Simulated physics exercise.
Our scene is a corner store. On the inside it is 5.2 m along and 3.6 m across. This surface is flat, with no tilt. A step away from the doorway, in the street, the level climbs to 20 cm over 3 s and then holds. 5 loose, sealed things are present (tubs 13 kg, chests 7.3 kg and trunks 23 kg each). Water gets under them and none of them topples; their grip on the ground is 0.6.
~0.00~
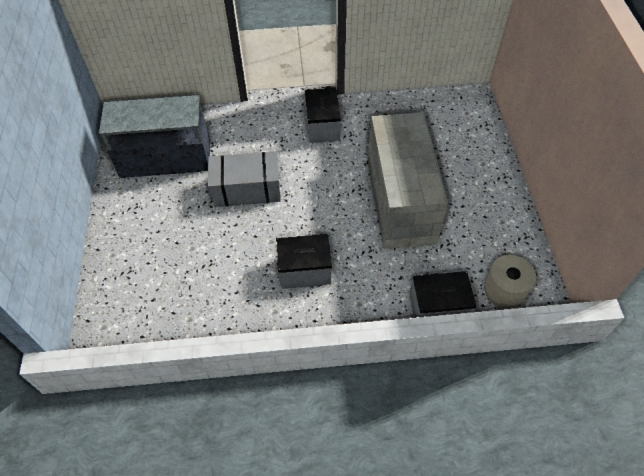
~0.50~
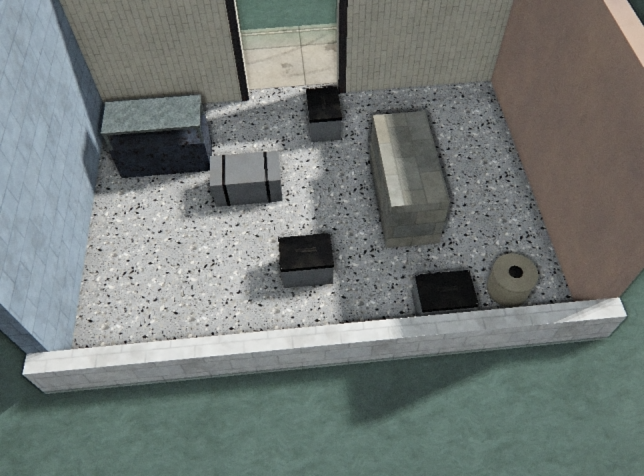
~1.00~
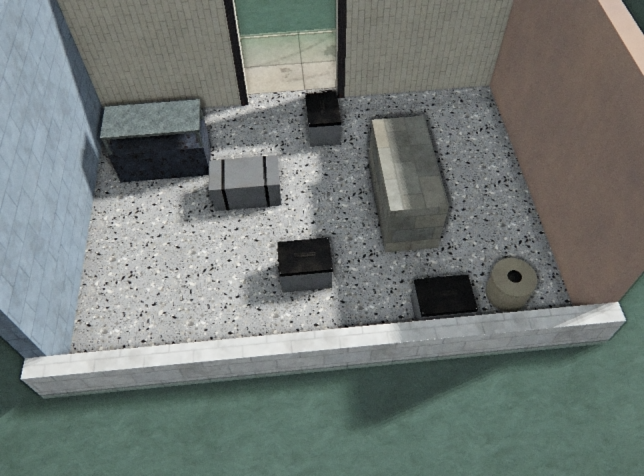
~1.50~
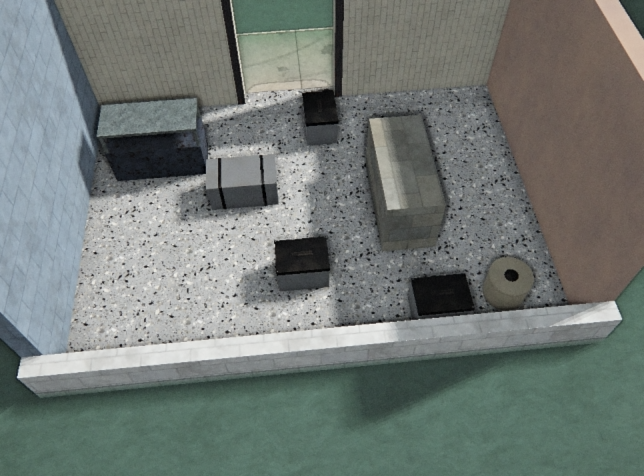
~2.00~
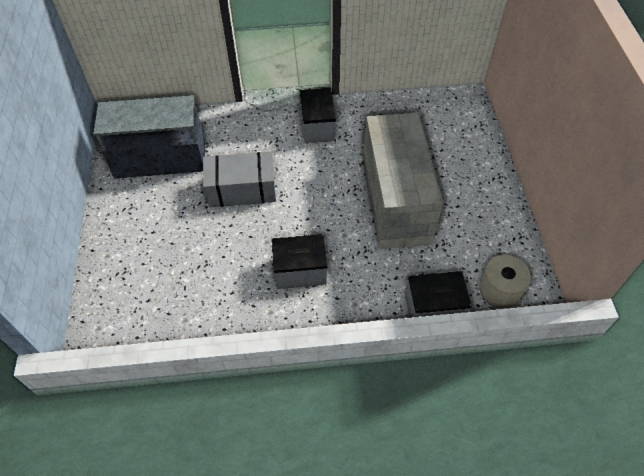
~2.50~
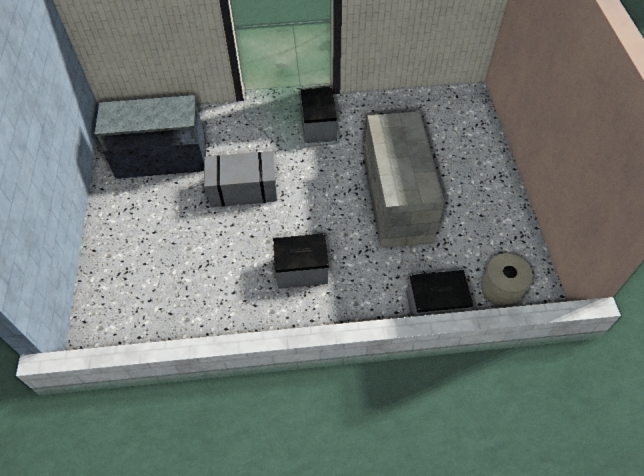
In this clip, seen from above, a speckled-floor room holds several boxes and a round tub, all staying still, while the ground outside turns from grey to green and a greenish tint gradually spreads across the doorway floor.
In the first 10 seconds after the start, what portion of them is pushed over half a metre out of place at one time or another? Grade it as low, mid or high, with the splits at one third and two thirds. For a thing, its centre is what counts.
Grade: High, two thirds or more.
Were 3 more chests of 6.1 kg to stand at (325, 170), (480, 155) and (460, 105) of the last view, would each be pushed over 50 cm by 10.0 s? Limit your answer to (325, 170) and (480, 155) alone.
Above the limit, then inside the limit.
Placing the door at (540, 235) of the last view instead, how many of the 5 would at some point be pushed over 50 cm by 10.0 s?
The count would be 4.
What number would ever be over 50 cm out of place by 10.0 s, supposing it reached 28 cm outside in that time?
That would make 5 of them.
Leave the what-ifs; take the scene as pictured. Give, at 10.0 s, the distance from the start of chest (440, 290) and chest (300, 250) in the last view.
Net displacement, in order: 100 cm; 200 cm.
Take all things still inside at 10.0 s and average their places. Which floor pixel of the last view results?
They're centred close to (353, 268).
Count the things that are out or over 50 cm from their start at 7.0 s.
Result: 3.
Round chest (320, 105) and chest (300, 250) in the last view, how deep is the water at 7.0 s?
I'd put it at 11 cm and 4 cm respectively.
After 3.5 s 0 of 5 are over 50 cm from their spots; 0 afloat.
After 4.5 s 1 of 5 are over 50 cm from their spots; 1 afloat.
After 7.0 s 3 of 5 are over 50 cm from their spots; 2 afloat.
After 10.0 s 4 of 5 are over 50 cm from their spots, and 4 have been at some point; 4 afloat.
